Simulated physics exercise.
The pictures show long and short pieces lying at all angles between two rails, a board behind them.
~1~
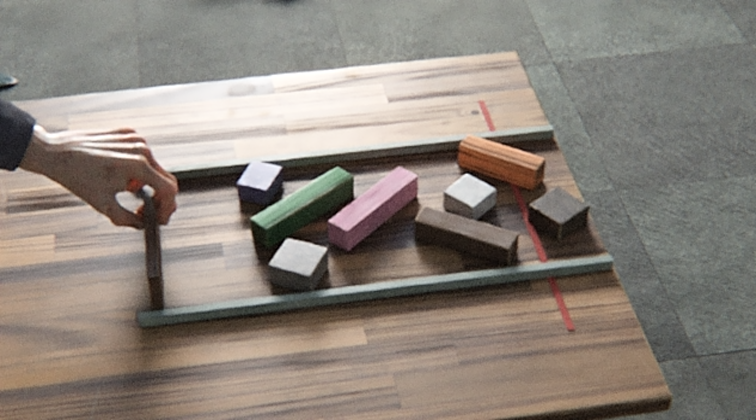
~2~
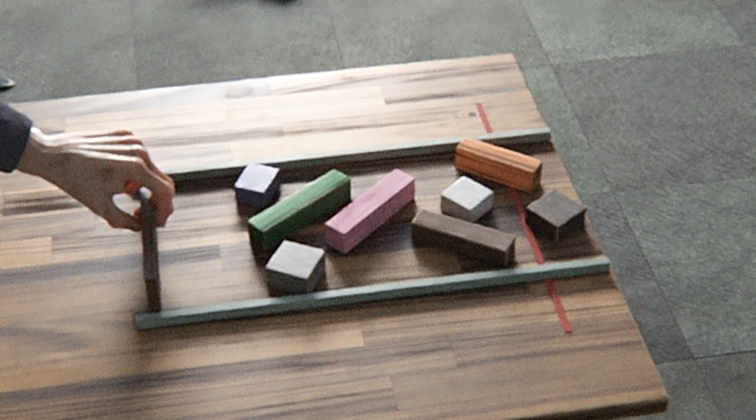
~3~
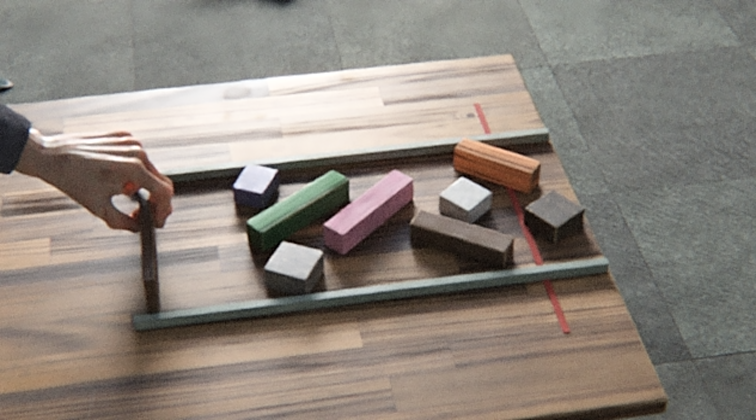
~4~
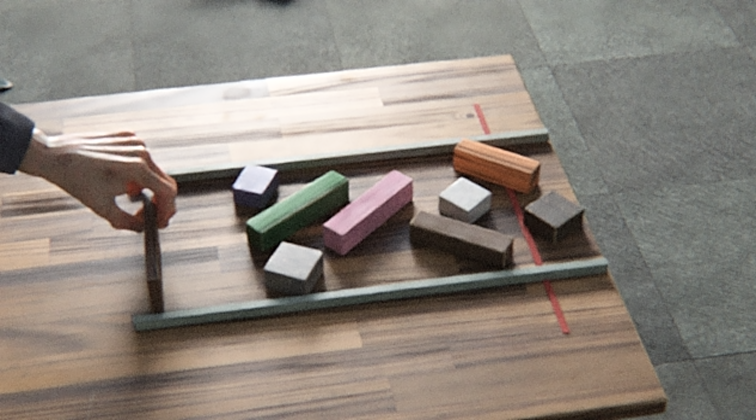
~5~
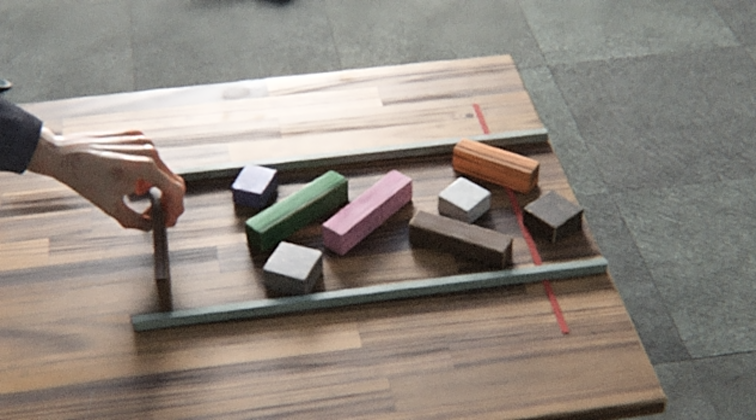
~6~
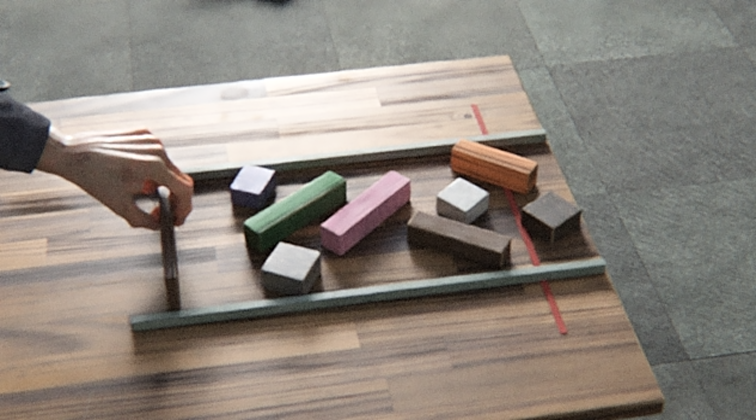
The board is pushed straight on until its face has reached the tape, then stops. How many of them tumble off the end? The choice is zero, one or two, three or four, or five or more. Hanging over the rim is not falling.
Outcome: The number that fall off is three or four.
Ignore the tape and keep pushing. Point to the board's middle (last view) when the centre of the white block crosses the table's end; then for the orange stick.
Its middle is around (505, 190) and around (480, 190).
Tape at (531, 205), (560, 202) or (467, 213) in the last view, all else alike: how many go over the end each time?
It would be 4, 7 and 0.
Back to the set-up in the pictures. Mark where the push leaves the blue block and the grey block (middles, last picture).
About (511, 152), and the other about (557, 248).
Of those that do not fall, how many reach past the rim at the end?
2 of them.
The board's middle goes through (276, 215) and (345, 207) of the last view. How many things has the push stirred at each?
The counts are 3 and 4.
Early on, none off yet; black block at rest near (551, 217); orange stick at rest near (494, 166); white block at rest near (462, 203).
A while later, none off yet; black block at rest near (551, 217); orange stick at rest near (494, 166); white block at rest near (464, 203).
Further along, none off yet; black block travelled about its own width near (578, 217); orange stick travelled about its own width near (552, 171); white block travelled well along near (539, 207).
Finally, the number that fall off is three or four; lost, brown stick, white block, orange stick and black block.
